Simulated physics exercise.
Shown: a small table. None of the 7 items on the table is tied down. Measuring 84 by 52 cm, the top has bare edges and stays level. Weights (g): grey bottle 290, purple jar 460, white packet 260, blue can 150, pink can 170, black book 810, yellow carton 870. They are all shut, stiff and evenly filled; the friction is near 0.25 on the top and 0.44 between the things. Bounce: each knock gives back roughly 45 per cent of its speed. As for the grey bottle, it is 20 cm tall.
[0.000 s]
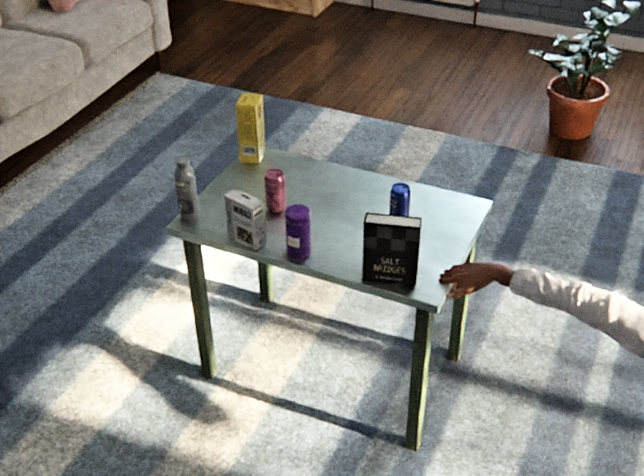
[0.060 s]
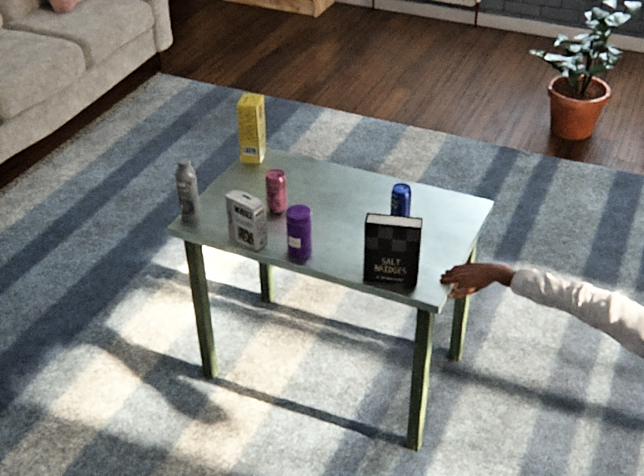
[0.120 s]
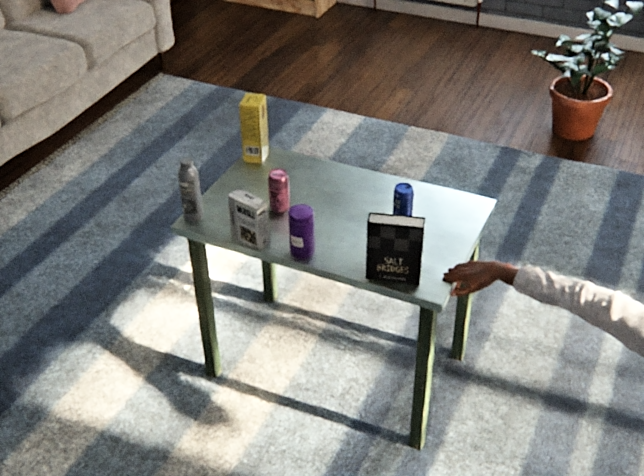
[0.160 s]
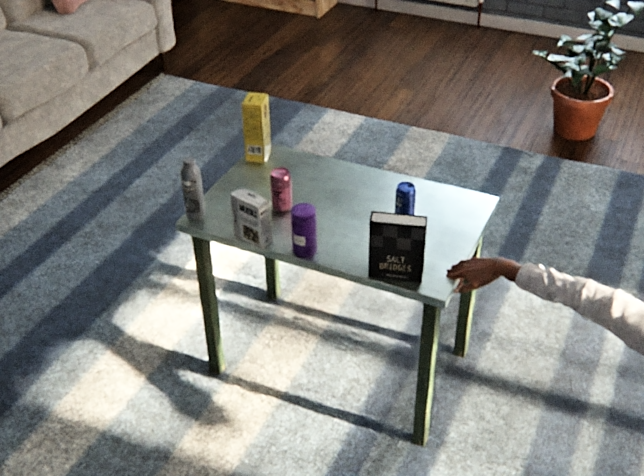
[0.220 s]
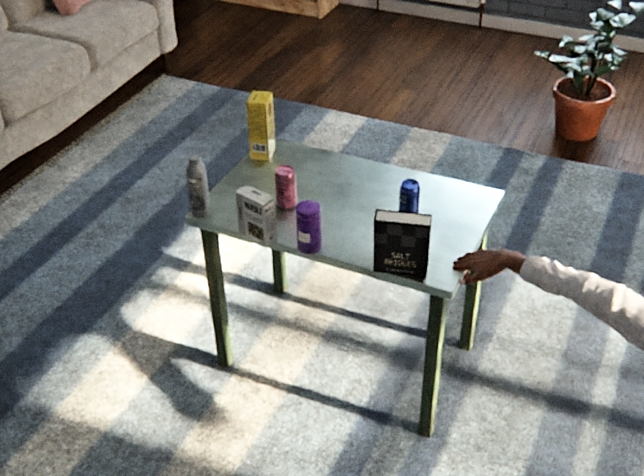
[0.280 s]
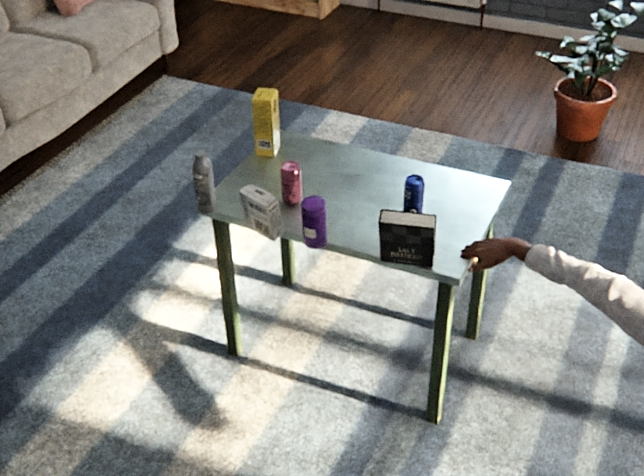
A small table holding a grey bottle, cans, a purple jar, packets and a black book slides gradually to the right and slightly away as a hand grips its right corner; the book tilts backward and the items shift with it.
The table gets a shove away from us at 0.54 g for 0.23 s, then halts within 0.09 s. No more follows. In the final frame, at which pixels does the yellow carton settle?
The yellow carton settles near (283, 108).
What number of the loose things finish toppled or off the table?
All told, 4.
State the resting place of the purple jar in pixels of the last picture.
It finishes around (318, 390).
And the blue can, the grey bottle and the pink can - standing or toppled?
Well, the blue can holds steady, the grey bottle tumbles down, and the pink can holds steady.
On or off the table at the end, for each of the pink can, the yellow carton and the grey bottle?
Final state - the pink can stays within bounds; the yellow carton stays within bounds; the grey bottle ends out of bounds.
After 0.48 s, table shifted 20 cm; yellow carton moved 4 cm near (280, 110); grey bottle 7° off upright; pink can moved 4 cm.
After 0.78 s, table shifted 20 cm; yellow carton moved 2 cm near (283, 108); grey bottle 11° off upright; pink can moved 2 cm.
After 1.08 s, table shifted 20 cm; grey bottle now off the table; yellow carton moved 2 cm near (283, 108); pink can moved 2 cm.
After 1.38 s, table shifted 20 cm; yellow carton moved 2 cm near (283, 108); pink can moved 2 cm; blue can moved 2 cm.
In the end (1.6 s), off the table, grey bottle, purple jar, white packet and black book; the other 3 under 5 cm from the start. At the end, from the last picture's camera, yellow carton near (283, 108).
